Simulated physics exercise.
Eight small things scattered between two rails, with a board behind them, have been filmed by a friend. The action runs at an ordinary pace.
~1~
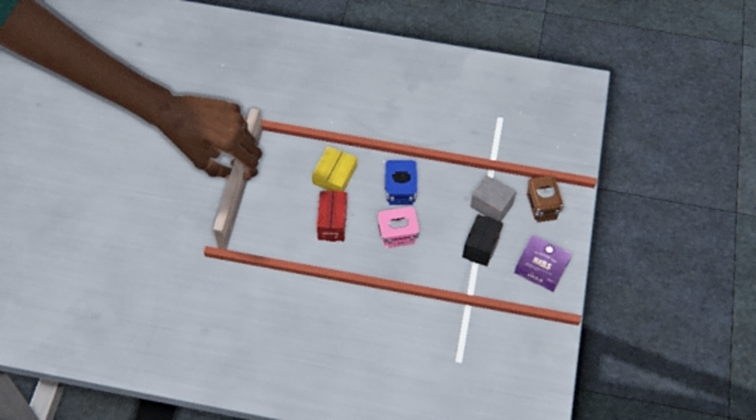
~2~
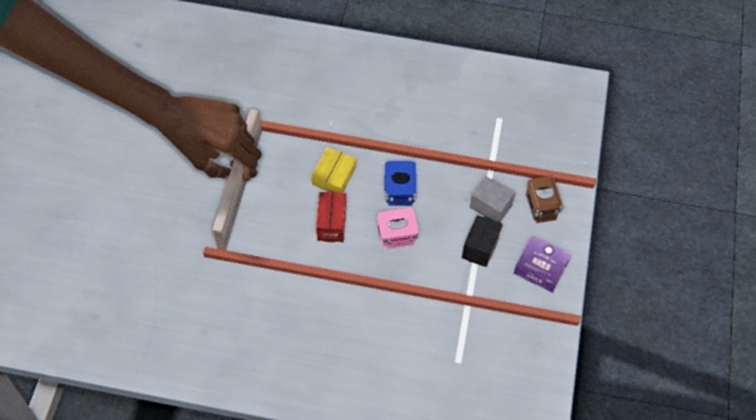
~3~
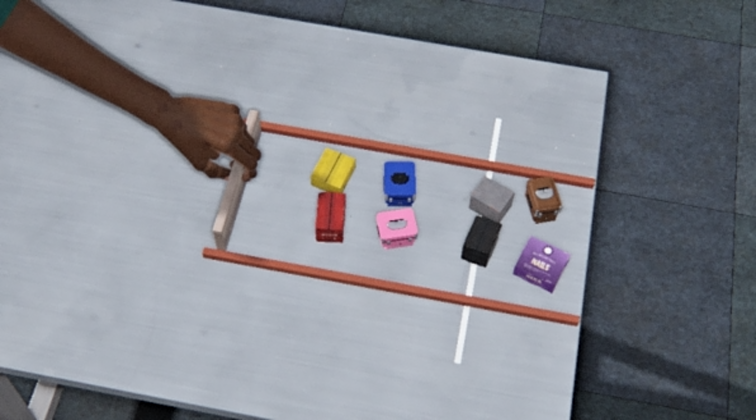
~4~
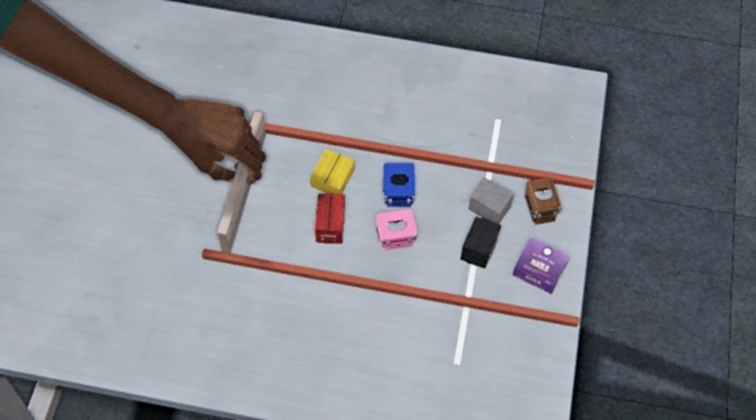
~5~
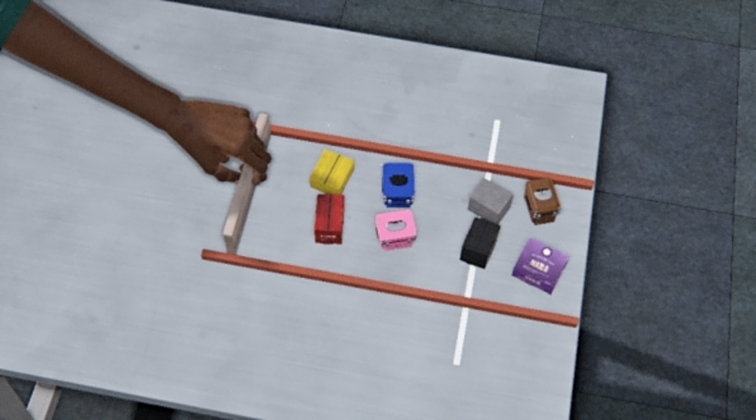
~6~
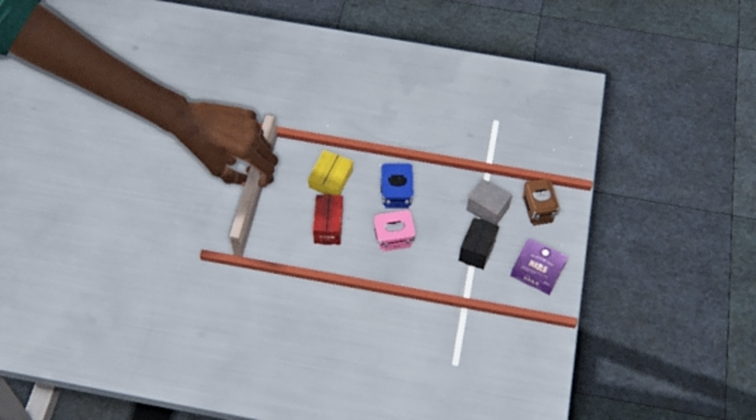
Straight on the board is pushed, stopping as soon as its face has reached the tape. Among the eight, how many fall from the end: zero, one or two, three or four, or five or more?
Turns out one or at most two get shoved off the end.
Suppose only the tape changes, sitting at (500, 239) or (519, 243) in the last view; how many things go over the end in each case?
Result, try by try: 2, 4.
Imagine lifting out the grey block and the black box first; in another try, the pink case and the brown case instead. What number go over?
You'd get 0 in the first case and 0 in the second one.
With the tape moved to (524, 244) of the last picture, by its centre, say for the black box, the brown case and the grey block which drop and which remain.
Well, the black box plunges, the brown case plunges, and the grey block plunges.
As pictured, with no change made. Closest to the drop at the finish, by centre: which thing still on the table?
It's the grey block.
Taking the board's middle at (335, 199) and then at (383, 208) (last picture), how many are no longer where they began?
The counts are 2 and 4.
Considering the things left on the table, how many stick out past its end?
That adds up to 0.
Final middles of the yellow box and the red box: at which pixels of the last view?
(499, 202) and (488, 250).
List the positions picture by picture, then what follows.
In the first frame, purple box (543, 263); brown case (544, 199); grey block (493, 199); board (239, 178); tape (481, 232).
In the second frame, brown case (543, 200); board (238, 179).
In the third frame, grey block (491, 201); blue case (400, 184).
In the fourth frame, purple box (541, 265); red box (330, 219).
In the fifth frame, brown case (541, 202); yellow box (332, 174).
In the sixth frame, purple box (539, 267); brown case (540, 202); grey block (489, 203); board (255, 185); tape (477, 235).
A little later, none off yet; purple box at rest near (539, 267); brown case at rest near (540, 202); grey block at rest near (489, 203).
Next, none off yet; purple box shifted a little near (555, 270); brown case shifted about its own width near (565, 204); grey block shifted about its own width near (533, 208).
When it is over, the number that fall off is one or two; down, brown case and purple box.
